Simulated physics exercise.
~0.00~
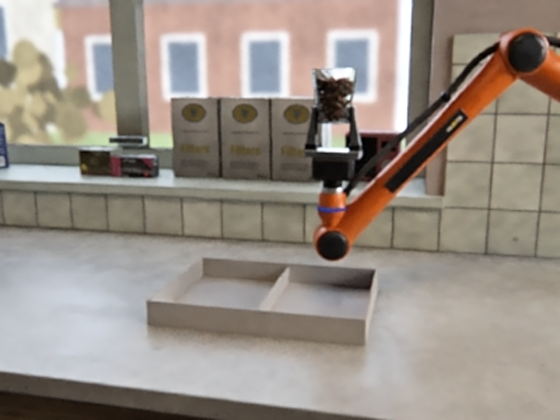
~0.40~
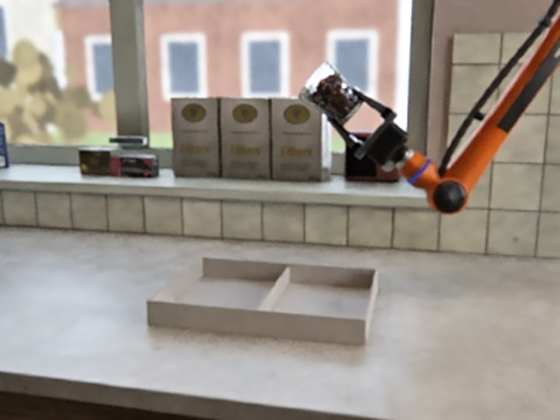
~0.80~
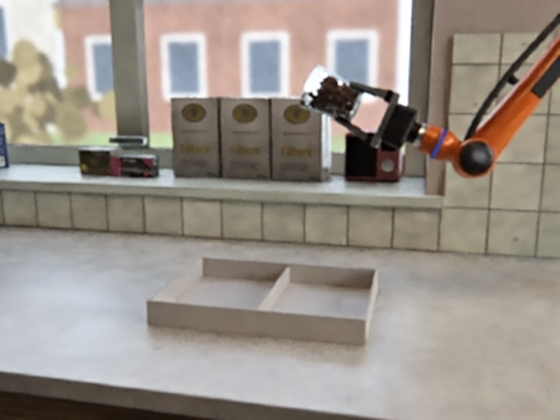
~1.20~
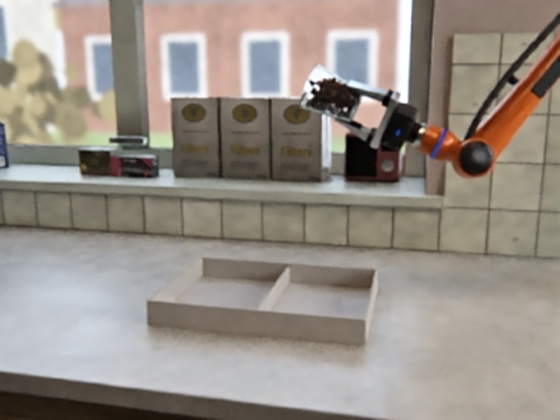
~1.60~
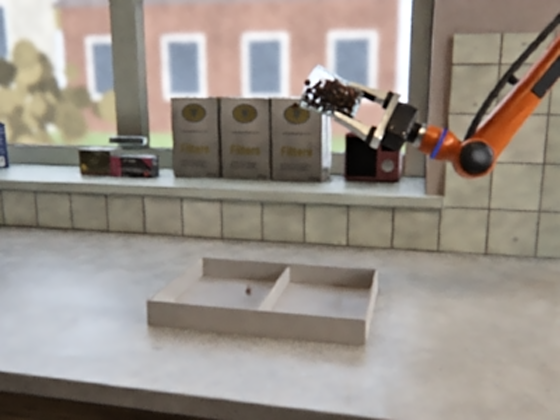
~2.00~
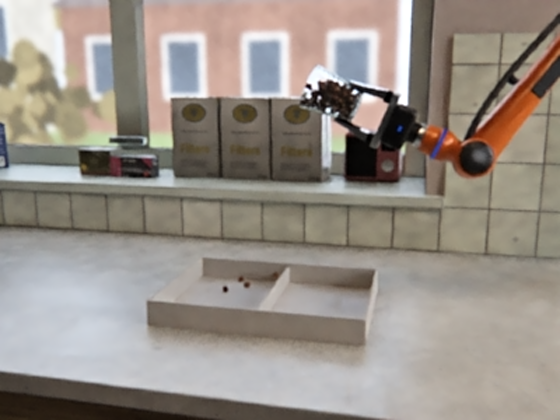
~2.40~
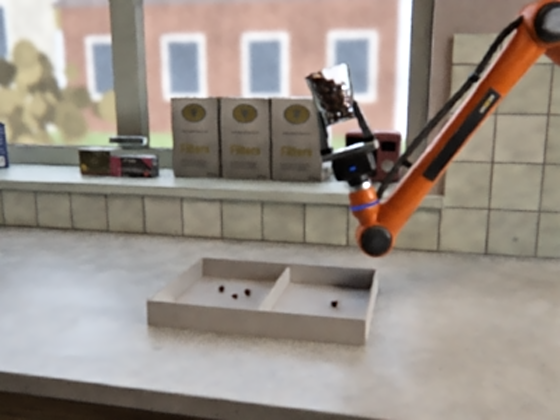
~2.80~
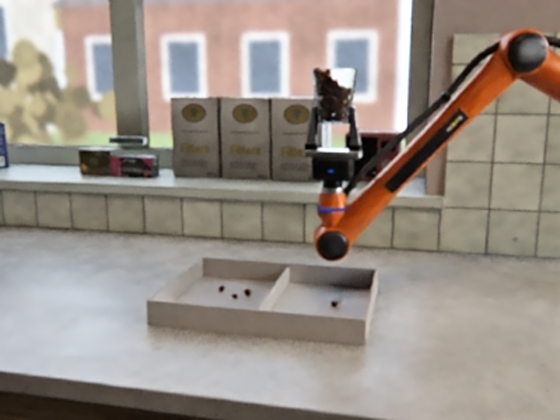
An orange robot arm reaches in from the right, holding upright a clear beaker of dark brown pellets above a pale countertop, seen from the front. Below sits a shallow light grey tray split by a cross wall, while boxes line the sill of a bright window behind. The arm swings the beaker right and tips it onto its side, its mouth toward the left. A few pellets drop into the tray. The arm then swings back left, raising the beaker upright again. Three pellets lie in the left part and one in the right, with most still in the beaker.
